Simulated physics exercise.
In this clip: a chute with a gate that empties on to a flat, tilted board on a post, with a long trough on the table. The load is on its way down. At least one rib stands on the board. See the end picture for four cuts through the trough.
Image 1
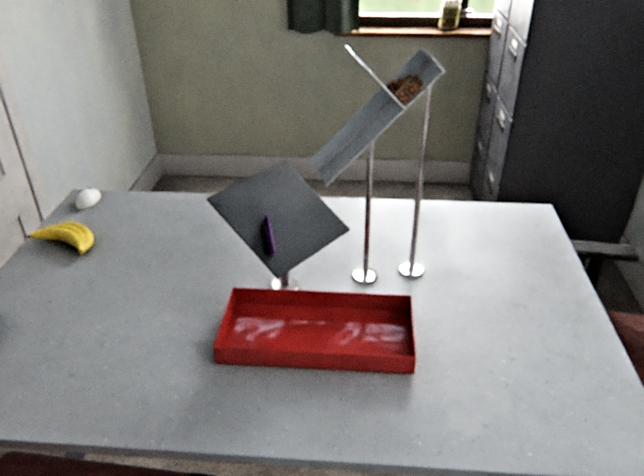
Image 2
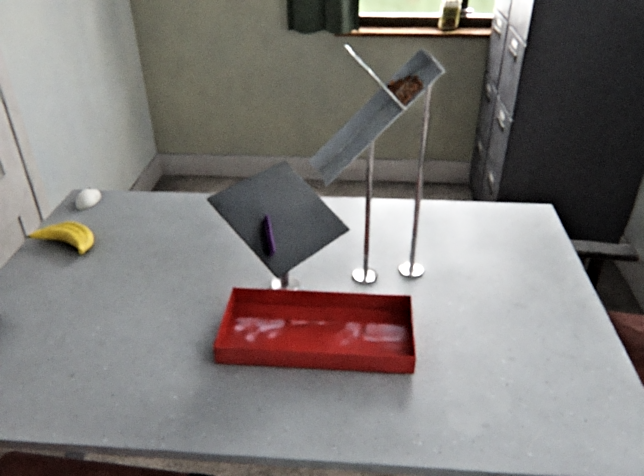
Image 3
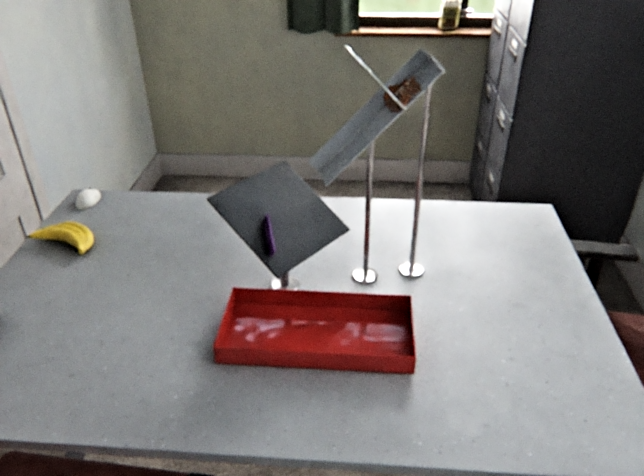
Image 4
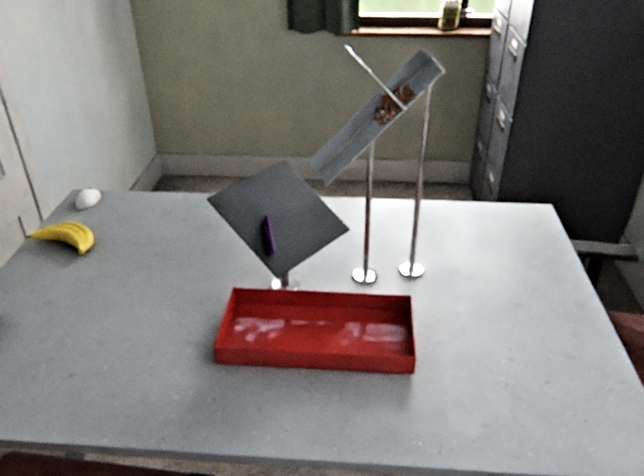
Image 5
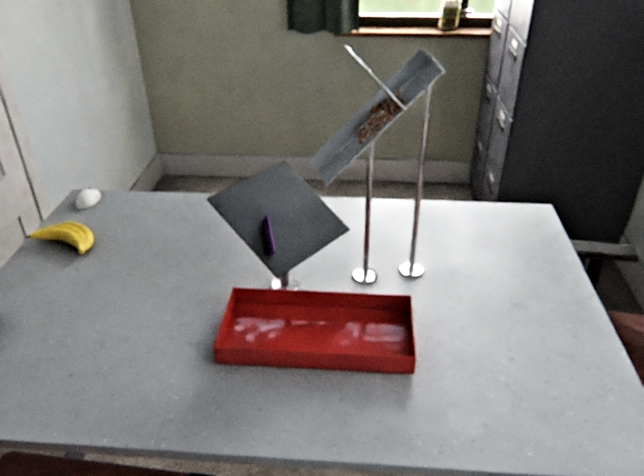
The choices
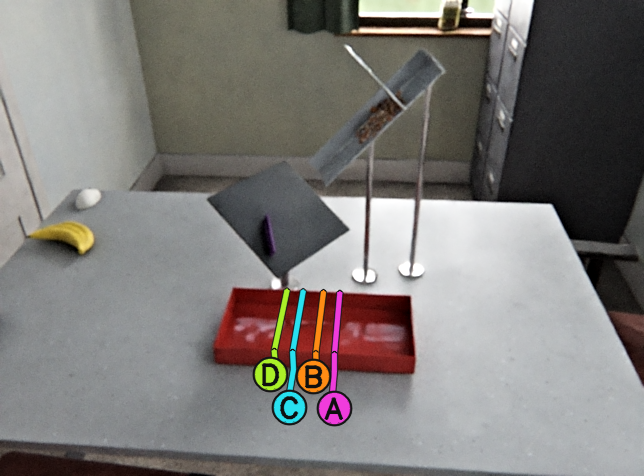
Small brown balls slide down a tilted gray chute above a dark, slanted board.
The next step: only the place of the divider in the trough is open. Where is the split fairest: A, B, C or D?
It is B.
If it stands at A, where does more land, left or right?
The left side.
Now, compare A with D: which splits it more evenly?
That is line A.
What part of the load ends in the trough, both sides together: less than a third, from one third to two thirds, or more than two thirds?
It is more than two thirds.
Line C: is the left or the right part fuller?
Right.
On the marked copy, line A crosses the front rim at (334, 353); line B crosses the front rim at (315, 352); line C crosses the front rim at (292, 351); line D crosses the front rim at (274, 350).
Choosing A, of what is caught, the bulk on the left of the divider, a small share on the right.
Choosing B, of what is caught, close to half on the left of the divider, close to half on the right.
Choosing C, of what is caught, a small share on the left of the divider, all but a few on the right.
Choosing D, of what is caught, only a few on the left of the divider, all but a few on the right.
